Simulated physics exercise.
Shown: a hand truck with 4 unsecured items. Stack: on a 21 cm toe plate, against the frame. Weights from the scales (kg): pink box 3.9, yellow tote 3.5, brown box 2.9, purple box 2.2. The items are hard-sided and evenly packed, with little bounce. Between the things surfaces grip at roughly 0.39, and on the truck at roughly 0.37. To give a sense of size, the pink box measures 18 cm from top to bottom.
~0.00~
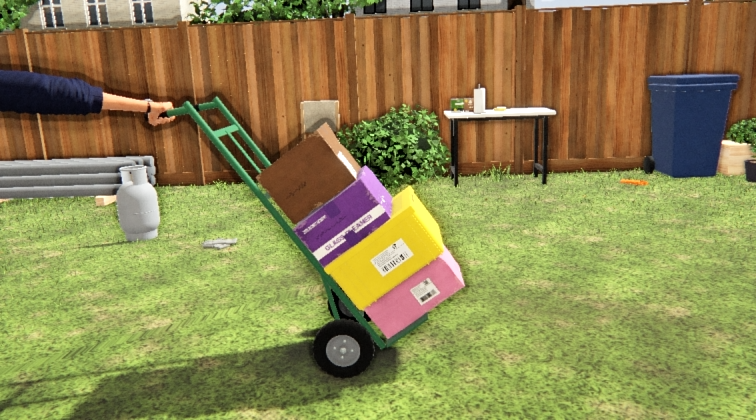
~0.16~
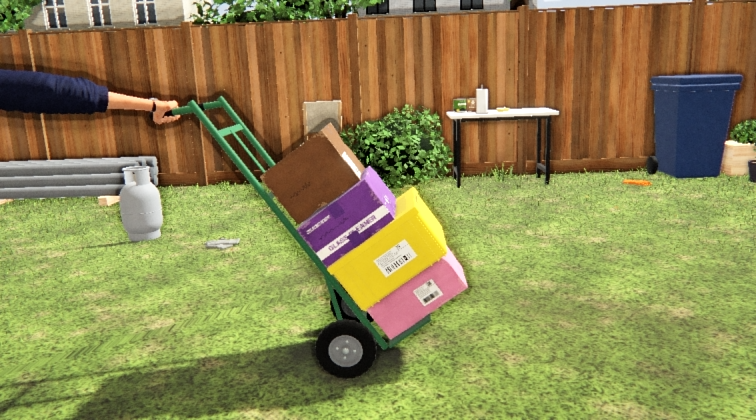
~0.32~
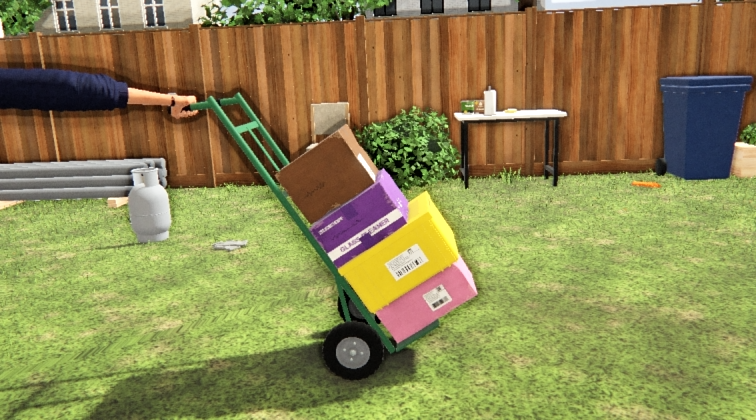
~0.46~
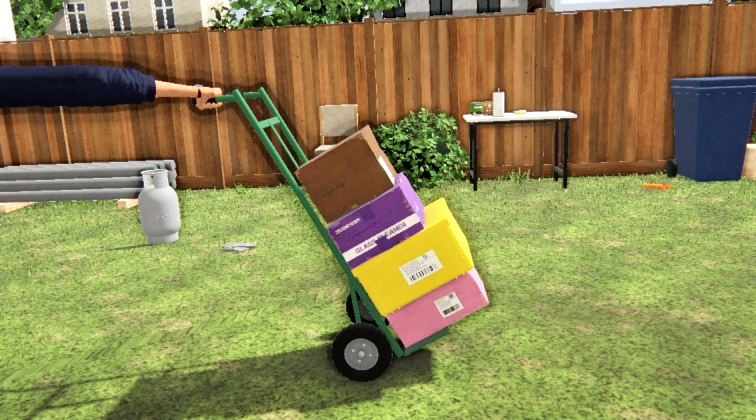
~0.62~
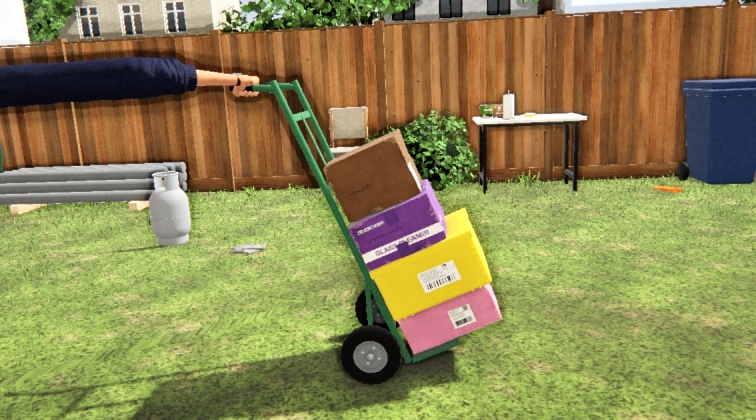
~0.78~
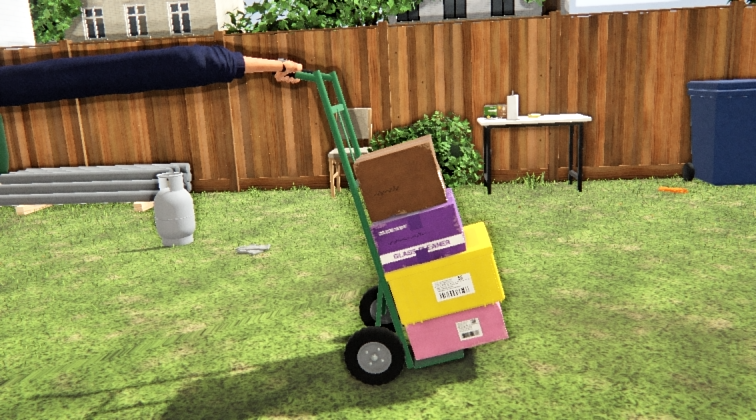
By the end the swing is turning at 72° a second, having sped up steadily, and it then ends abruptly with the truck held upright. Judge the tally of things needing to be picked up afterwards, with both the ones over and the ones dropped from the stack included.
The number lost: Nought.
After 0.98 s, 2° short of upright.
After 1.08 s, truck upright; yellow tote 4° off its base near (463, 290); pink box 4° off its base near (458, 334); brown box 4° off its base.
After 1.18 s, truck upright; yellow tote 4° off its base near (466, 290); pink box 4° off its base near (458, 335); brown box 3° off its base.
In the end (1.7 s), not toppled but over 10 cm from the start, brown box; the other 3 under 10 cm from the start. In the last view, pink box near (458, 335), yellow tote near (467, 290).
